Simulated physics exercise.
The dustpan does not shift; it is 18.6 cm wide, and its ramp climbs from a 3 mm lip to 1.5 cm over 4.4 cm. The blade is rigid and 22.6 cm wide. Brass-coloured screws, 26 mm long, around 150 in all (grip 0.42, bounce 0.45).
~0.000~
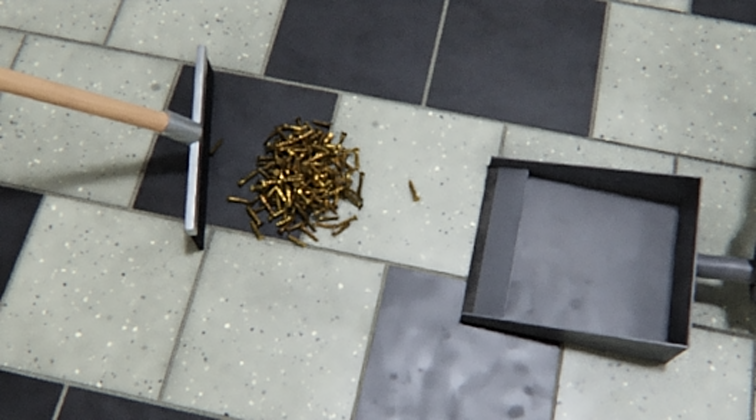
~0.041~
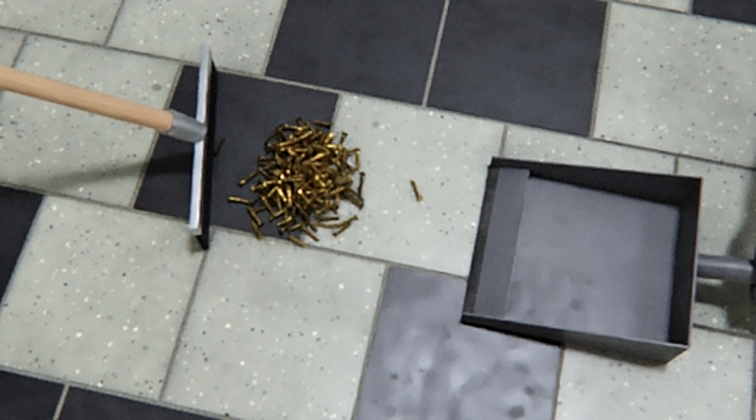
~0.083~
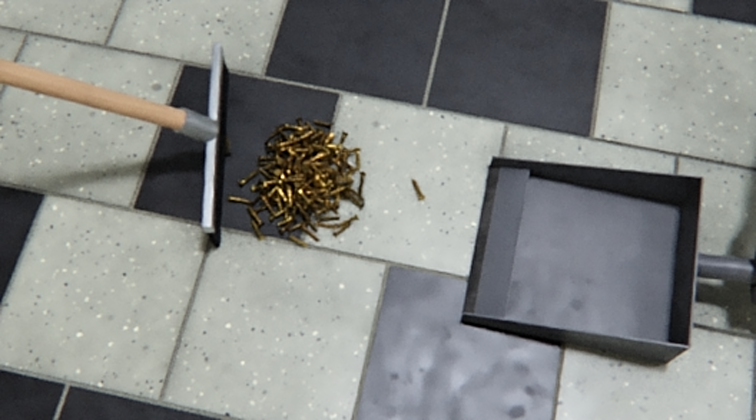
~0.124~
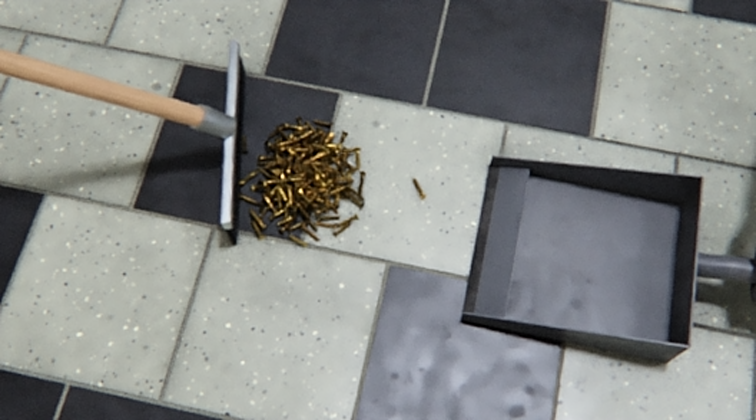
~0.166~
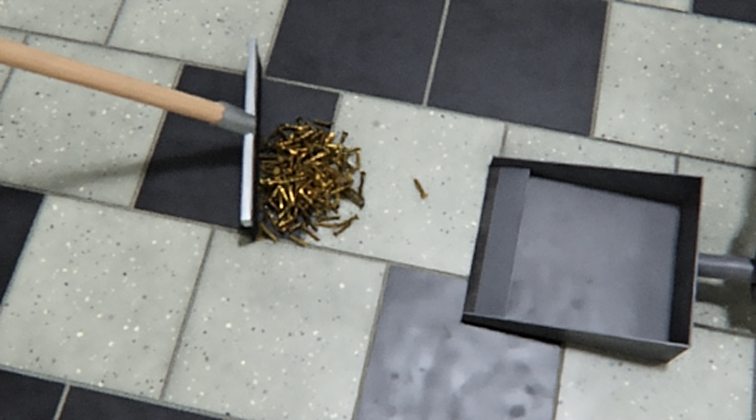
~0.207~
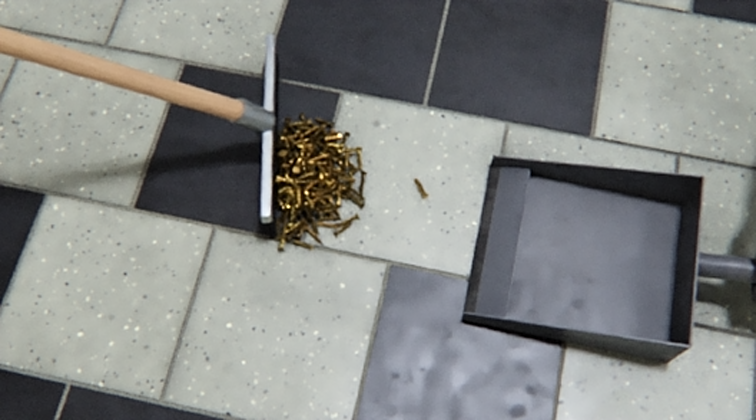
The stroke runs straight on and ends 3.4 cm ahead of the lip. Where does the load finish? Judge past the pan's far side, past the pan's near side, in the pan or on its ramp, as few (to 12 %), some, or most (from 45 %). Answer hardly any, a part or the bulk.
Past the pan's far side: The bulk; past the pan's near side: Hardly any; in the pan or on its ramp: Hardly any.
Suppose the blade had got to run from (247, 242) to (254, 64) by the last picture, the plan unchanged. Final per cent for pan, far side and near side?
Pan 5, far 20, near 0.
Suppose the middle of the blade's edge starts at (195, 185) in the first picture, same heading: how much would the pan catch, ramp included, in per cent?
About 5 per cent.
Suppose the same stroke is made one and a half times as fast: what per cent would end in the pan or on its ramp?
It would be near 5 per cent.
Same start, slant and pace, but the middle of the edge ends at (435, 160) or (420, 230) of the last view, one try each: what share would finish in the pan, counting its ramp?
About 5 and 0 per cent.
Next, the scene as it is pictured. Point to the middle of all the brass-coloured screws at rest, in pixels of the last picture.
Near (473, 154).
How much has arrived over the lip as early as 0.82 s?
Some 5 per cent.
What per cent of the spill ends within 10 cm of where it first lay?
About 5 per cent.
Then, at 0.41 s, middle of the blade 16 cm from the lip; 0 % over the lip, far side 30 %, near side 0 %.
After 0.55 s, middle of the blade 9 cm from the lip; 0 % over the lip, far side 45 %, near side 0 %.
After 0.82 s, middle of the blade 6 cm from the lip; 5 % over the lip, far side 55 %, near side 0 %.
By 1.7 s all is still; far side 55 %, near side 0 %, pan 5 %, in front of the lip or behind the blade 40 %.
